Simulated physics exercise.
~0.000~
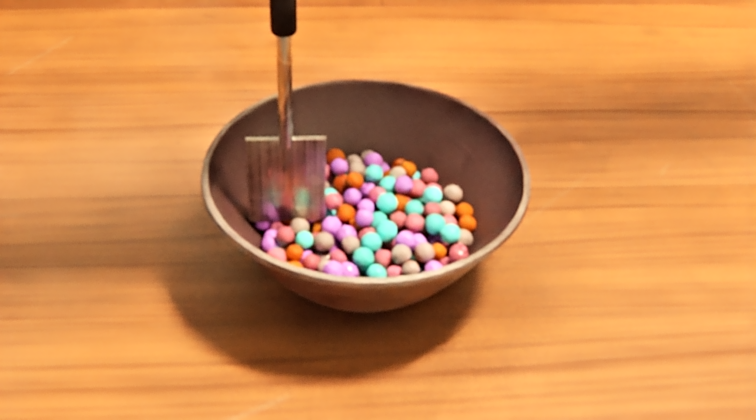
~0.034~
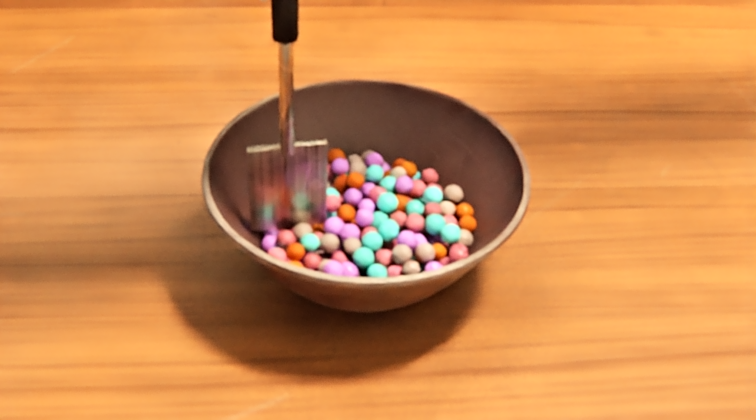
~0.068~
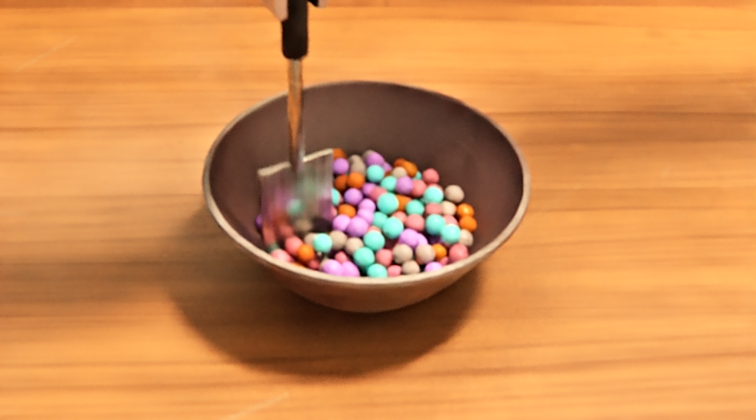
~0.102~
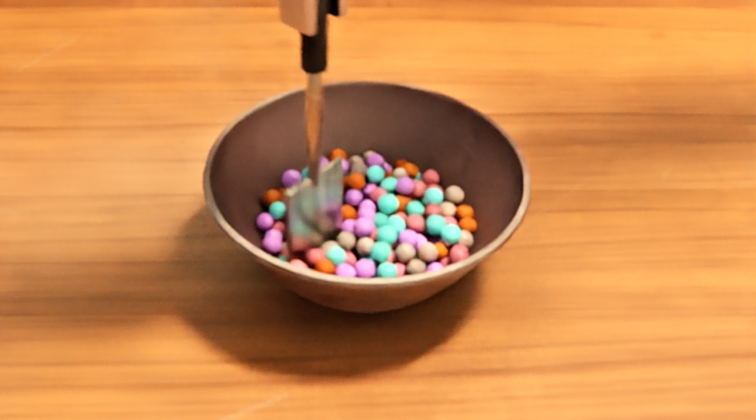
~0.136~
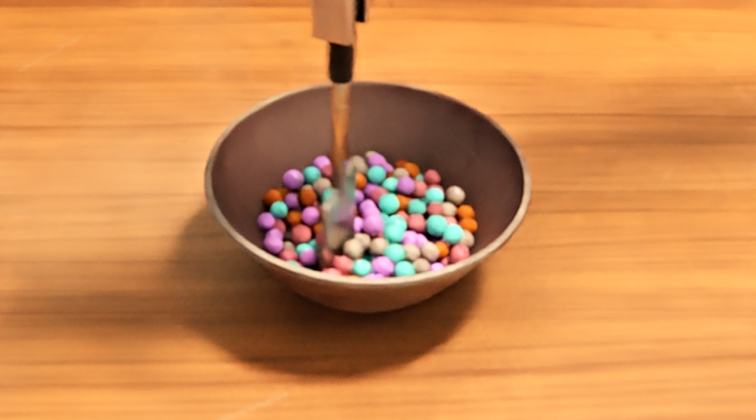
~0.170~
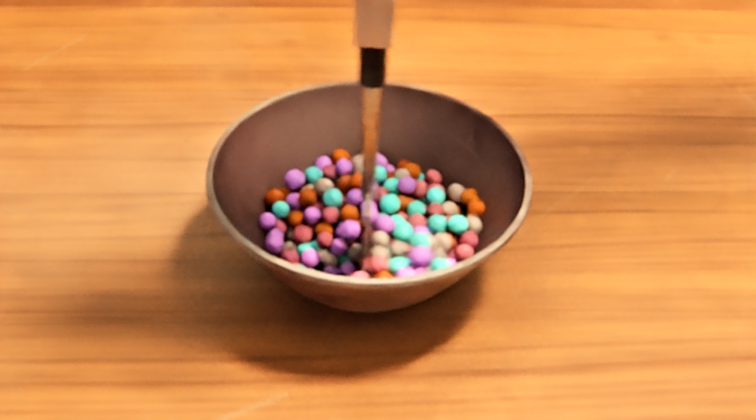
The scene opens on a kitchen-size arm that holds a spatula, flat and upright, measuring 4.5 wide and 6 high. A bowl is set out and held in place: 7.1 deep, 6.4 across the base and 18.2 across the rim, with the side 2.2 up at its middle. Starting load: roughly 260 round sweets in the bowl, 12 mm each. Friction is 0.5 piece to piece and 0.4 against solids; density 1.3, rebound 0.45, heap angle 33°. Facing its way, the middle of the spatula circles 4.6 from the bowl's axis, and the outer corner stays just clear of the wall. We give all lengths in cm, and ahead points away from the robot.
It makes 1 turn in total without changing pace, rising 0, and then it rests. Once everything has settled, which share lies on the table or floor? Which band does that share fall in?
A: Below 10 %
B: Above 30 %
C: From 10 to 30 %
Below 10 % (A).
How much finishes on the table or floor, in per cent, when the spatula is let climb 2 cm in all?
My guess is close to 0 per cent.
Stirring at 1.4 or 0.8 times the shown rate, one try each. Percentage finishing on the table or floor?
Some 15 and 5 per cent.
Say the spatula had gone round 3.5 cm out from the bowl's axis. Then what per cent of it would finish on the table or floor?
Then about 5 %.
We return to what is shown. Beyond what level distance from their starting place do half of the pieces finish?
Level distance: About 3 cm.
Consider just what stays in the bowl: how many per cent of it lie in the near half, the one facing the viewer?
Near 65 per cent of what stays in the bowl.
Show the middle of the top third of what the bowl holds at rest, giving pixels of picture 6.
Estimated centre: (321, 244).
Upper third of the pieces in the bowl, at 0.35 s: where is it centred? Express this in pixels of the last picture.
The top third is centred near (416, 181) in the last picture.
After 0.35 s, 191° round, highest piece 8 above the table; 264 in the bowl, 1 in flight or on the tool.
After 0.53 s, 296° round, highest piece 9 above the table; 261 in the bowl, 4 on the table or floor.
After 0.82 s, 0° round, highest piece 7 above the table; 254 in the bowl, 11 on the table or floor.
After 1.52 s, 0° round, highest piece 7 above the table; 254 in the bowl, 11 on the table or floor.
In the end, 254 in the bowl, 11 on the table or floor. That is 4 % on the table or floor.
